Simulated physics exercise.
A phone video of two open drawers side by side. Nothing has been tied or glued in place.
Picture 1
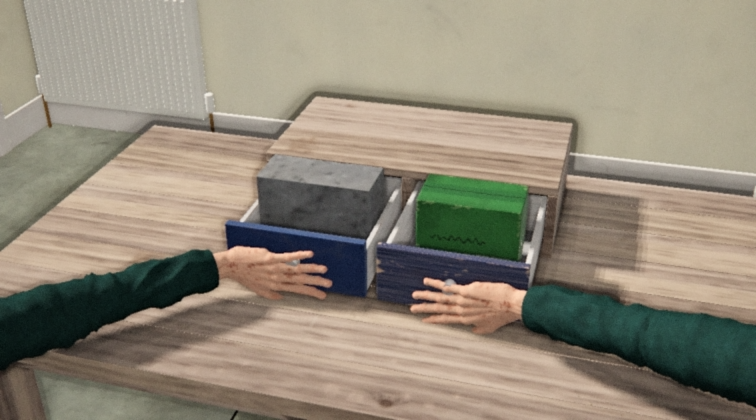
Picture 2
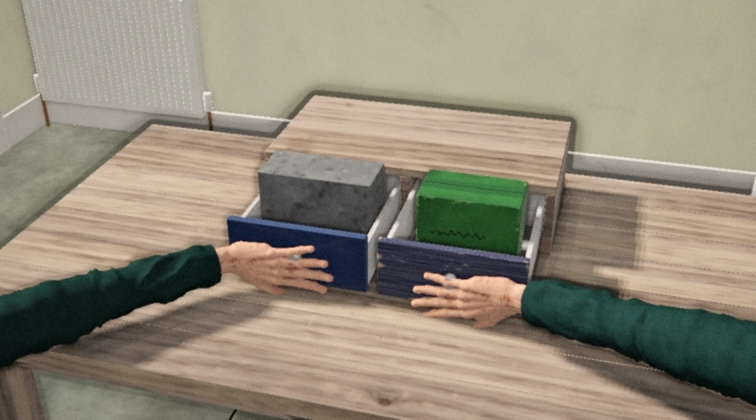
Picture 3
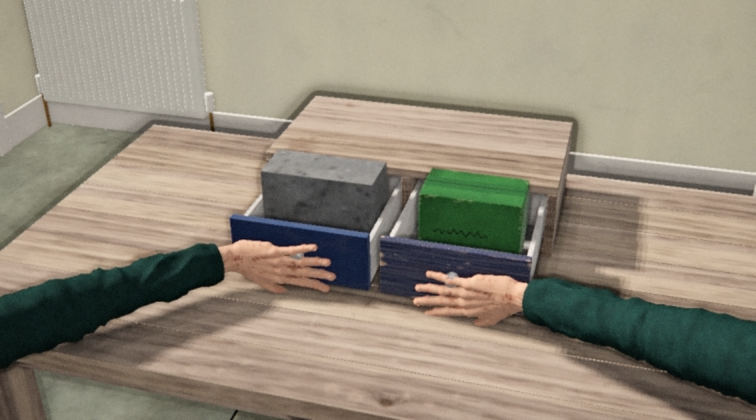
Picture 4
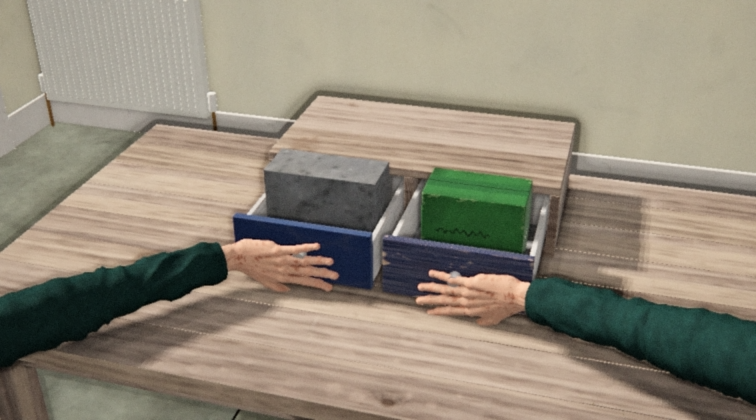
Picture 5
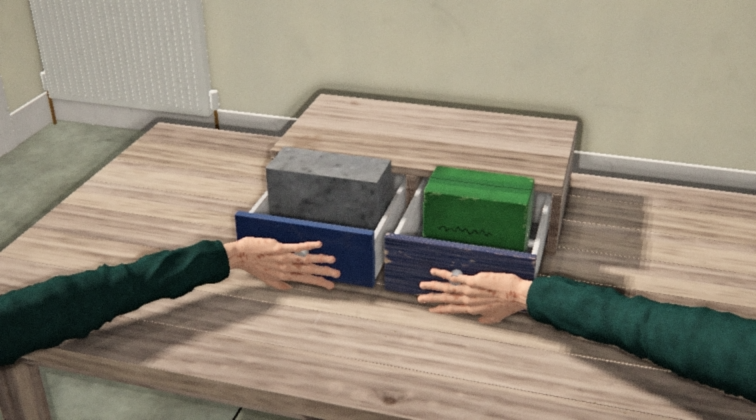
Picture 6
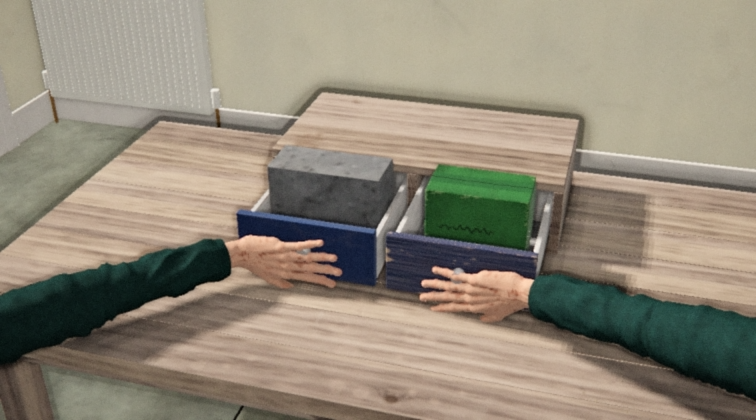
Nothing moves beyond a slight drift of the view as two hands rest by open drawers.
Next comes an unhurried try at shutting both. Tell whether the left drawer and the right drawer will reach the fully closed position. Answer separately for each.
Outcome: The left drawer falls short, the right drawer falls short.
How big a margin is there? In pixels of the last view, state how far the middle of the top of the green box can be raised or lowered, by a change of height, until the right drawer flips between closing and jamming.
It would take a shift of about 20 pixels, down.
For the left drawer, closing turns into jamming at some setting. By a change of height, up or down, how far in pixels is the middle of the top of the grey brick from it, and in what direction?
Downward, by some 20 pixels.
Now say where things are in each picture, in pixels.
The first frame shows left drawer (320, 222) wide open; right drawer (466, 243) wide open; grey brick (322, 205).
The second frame shows right drawer (466, 238) wide open; green box (472, 222).
The third frame shows left drawer (324, 217) wide open; chest (424, 170).
The fourth frame shows right drawer (471, 236) wide open; grey brick (328, 199).
The fifth frame shows left drawer (329, 214) wide open; green box (478, 219).
The sixth frame shows left drawer (330, 212) wide open; right drawer (474, 233) wide open; chest (430, 166).
Then, 0.26 s after the last picture, left drawer starting in; right drawer starting in.
Then, 0.42 s after the last picture, left drawer stopped, still ajar; right drawer about half in.
At rest, the left drawer stays ajar; the right drawer stays ajar.
